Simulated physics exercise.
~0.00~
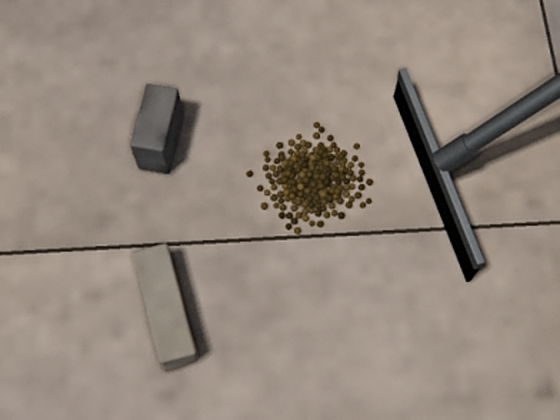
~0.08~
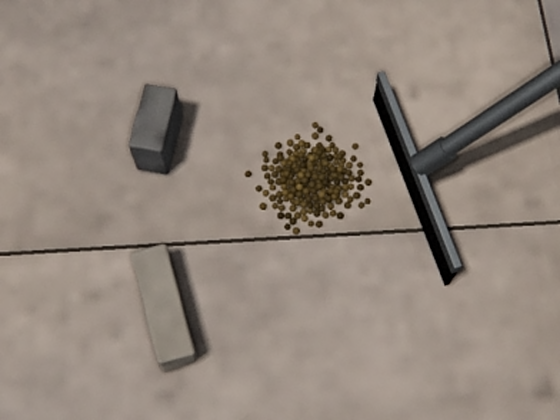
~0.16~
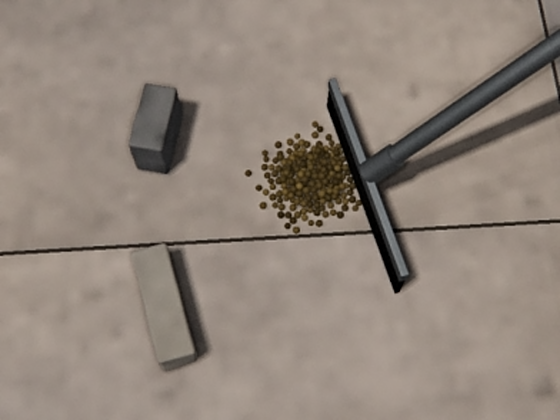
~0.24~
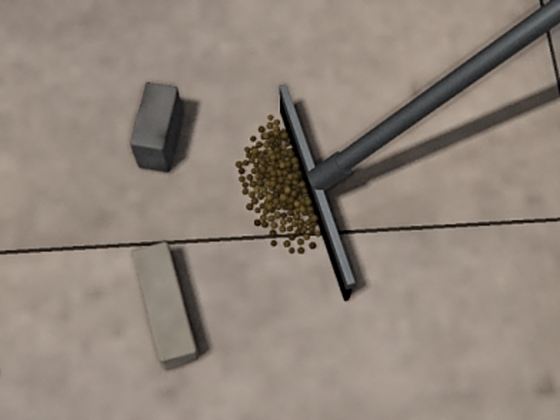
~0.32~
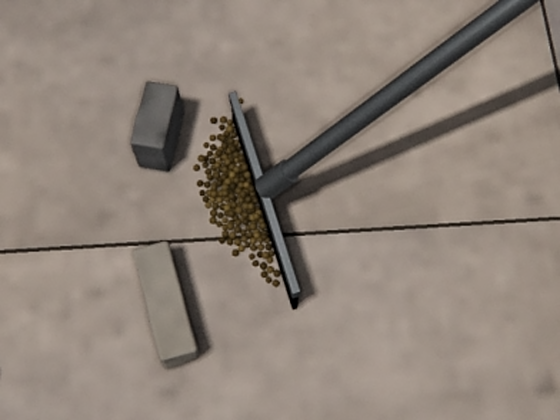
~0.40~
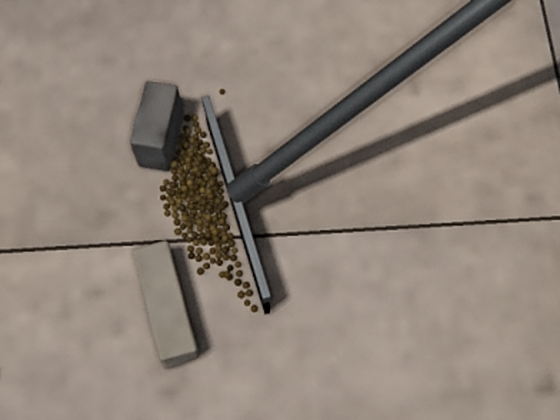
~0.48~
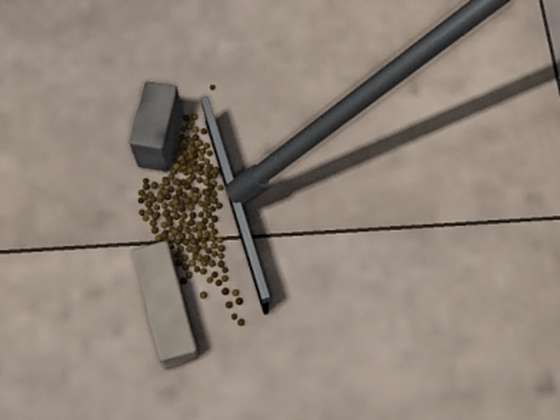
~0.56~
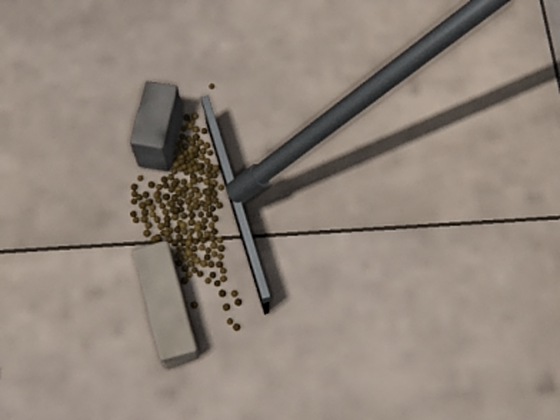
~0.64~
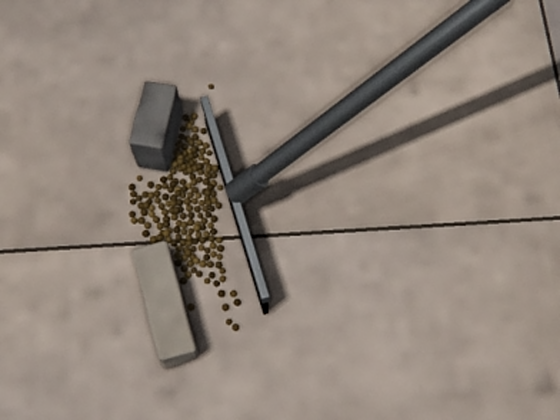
A squeegee pushes small brown pieces left against two blocks and stops, most still before them.
